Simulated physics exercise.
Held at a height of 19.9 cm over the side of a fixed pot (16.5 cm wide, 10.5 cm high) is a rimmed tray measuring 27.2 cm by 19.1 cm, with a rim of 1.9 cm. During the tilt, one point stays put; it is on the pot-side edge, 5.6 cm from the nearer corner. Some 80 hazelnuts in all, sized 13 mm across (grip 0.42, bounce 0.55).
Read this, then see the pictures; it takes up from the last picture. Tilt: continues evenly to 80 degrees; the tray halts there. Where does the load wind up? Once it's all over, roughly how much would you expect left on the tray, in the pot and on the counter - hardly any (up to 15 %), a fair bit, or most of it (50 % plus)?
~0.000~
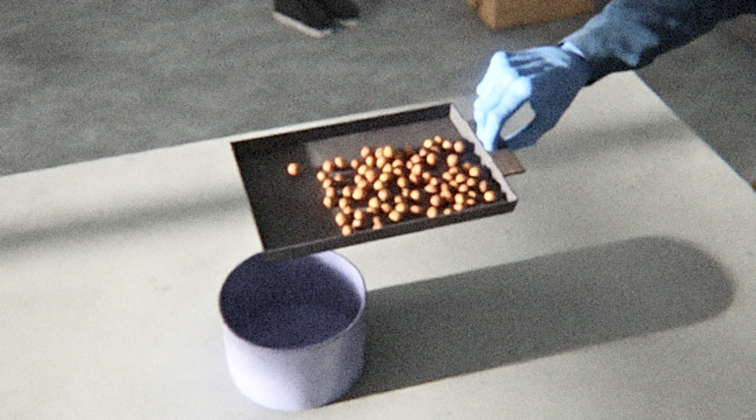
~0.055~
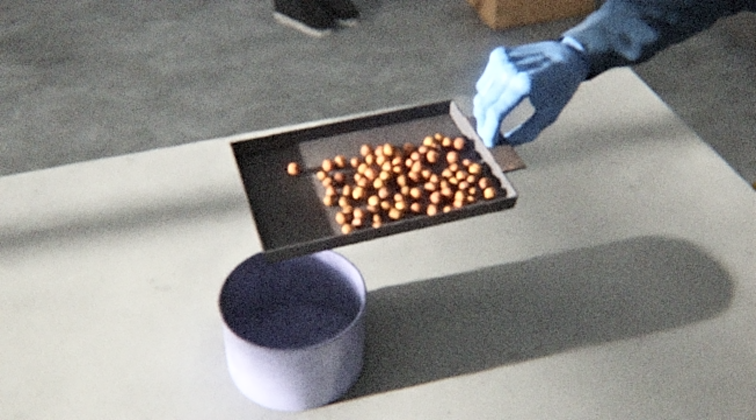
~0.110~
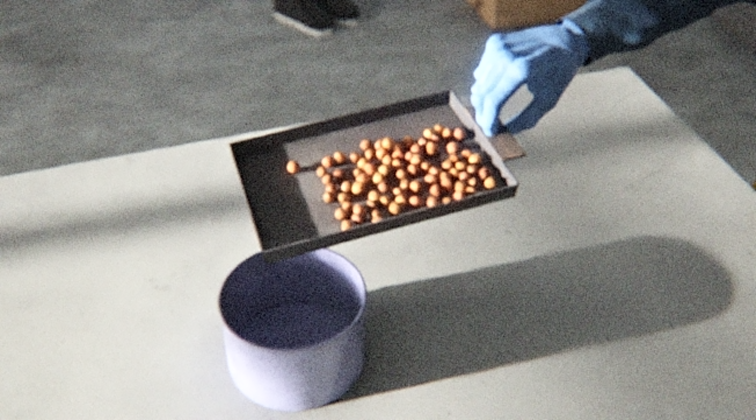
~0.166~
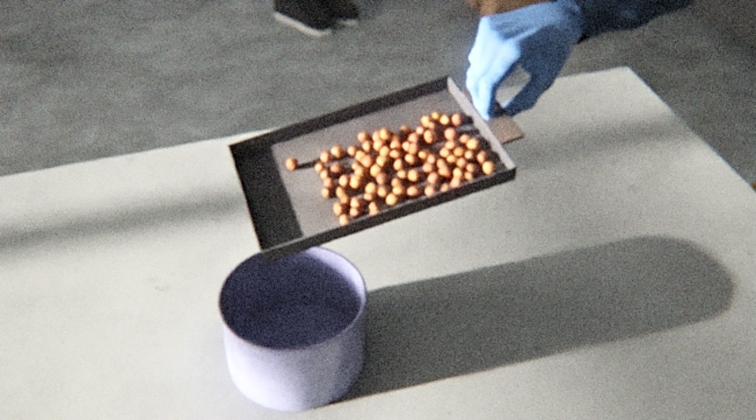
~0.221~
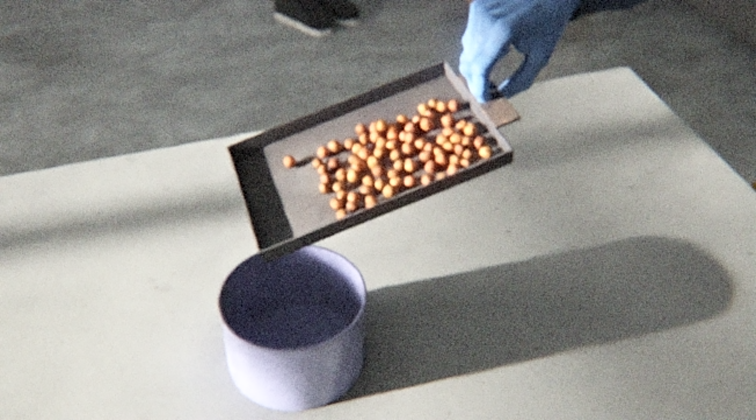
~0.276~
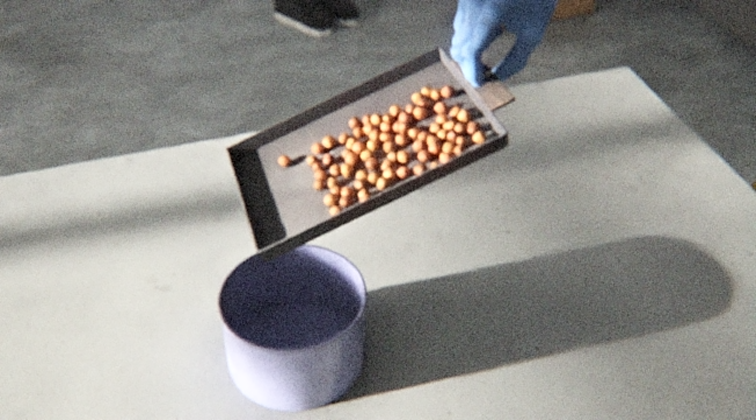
I'd expect tray: Most of it; pot: Hardly any; counter: A fair bit.
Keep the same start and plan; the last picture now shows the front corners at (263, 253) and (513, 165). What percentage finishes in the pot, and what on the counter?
Per cent by place - pot 5, counter 5.
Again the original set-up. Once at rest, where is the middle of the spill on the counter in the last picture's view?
Look close to (183, 302) in the last picture.
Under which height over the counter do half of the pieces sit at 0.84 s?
Median height: Approx. 22 cm.
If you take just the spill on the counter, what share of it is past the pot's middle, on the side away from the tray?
Roughly 100 percent of the spill.
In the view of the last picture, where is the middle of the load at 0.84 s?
At that moment the load's centre is around (247, 190).
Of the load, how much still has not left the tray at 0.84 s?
Something like 80 percent, roughly.
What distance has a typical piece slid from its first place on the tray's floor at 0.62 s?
Displacement on the tray: Roughly 14 cm.
After 0.62 s, tilt 49 degrees; the tray holds 100 %, the pot 0 %.
After 0.84 s, tilt 69 degrees; the tray holds 80 %, the pot 0 %.
After 1.18 s, tilt 80 degrees; the tray holds 65 %, the pot 0 %.
In the end, at 1.9 s, tray 65 %, pot 5 %, counter 30 %.
